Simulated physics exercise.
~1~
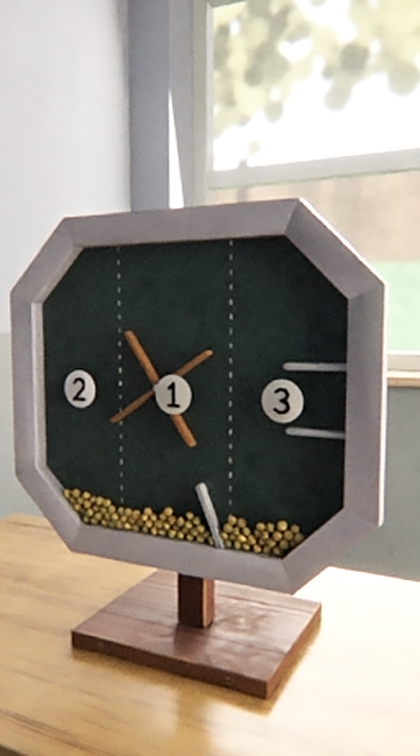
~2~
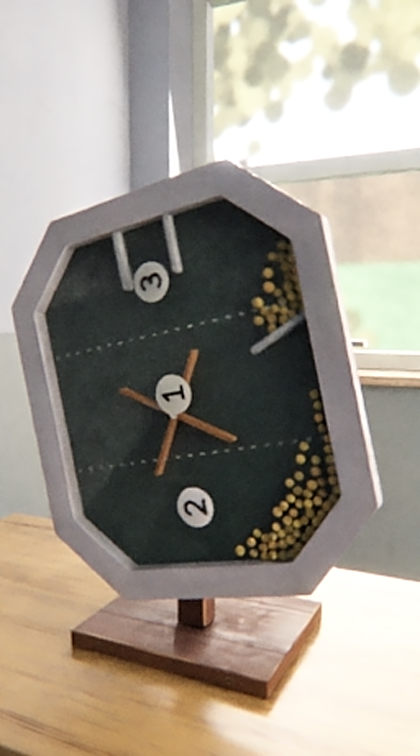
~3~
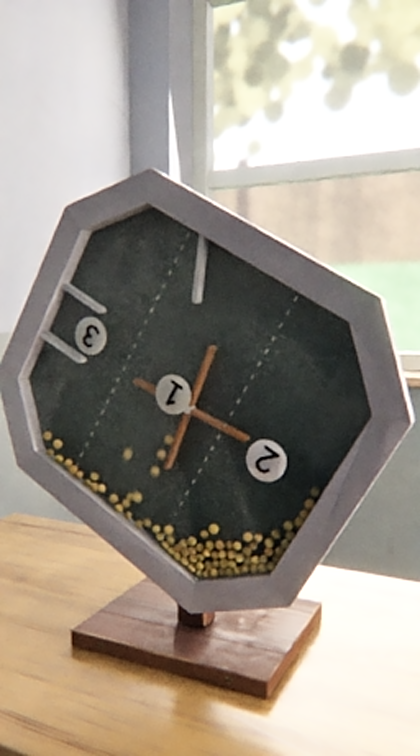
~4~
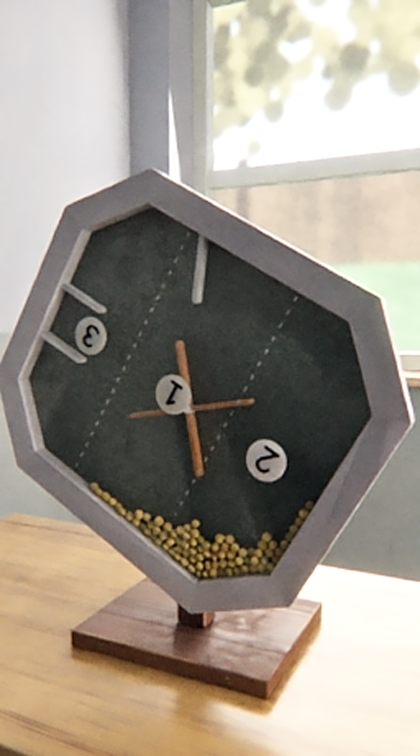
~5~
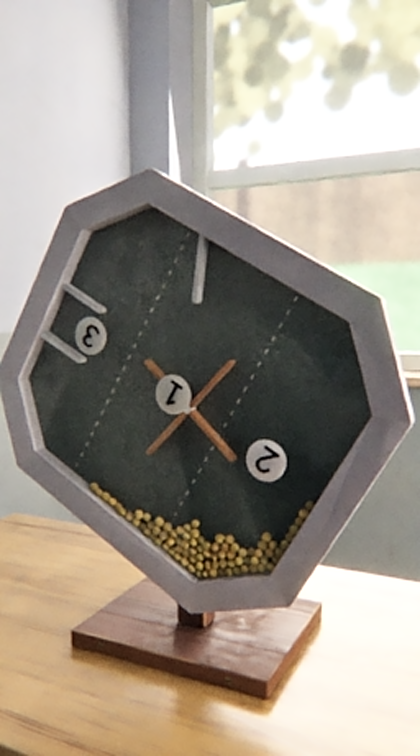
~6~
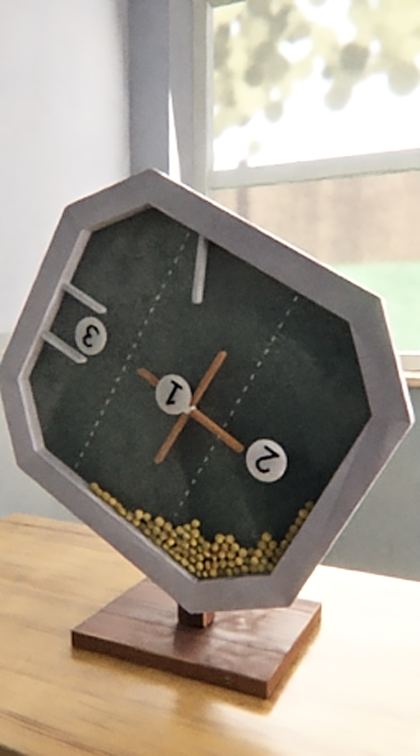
On a wooden table, a framed case turns anticlockwise and stops, its beads settling low.
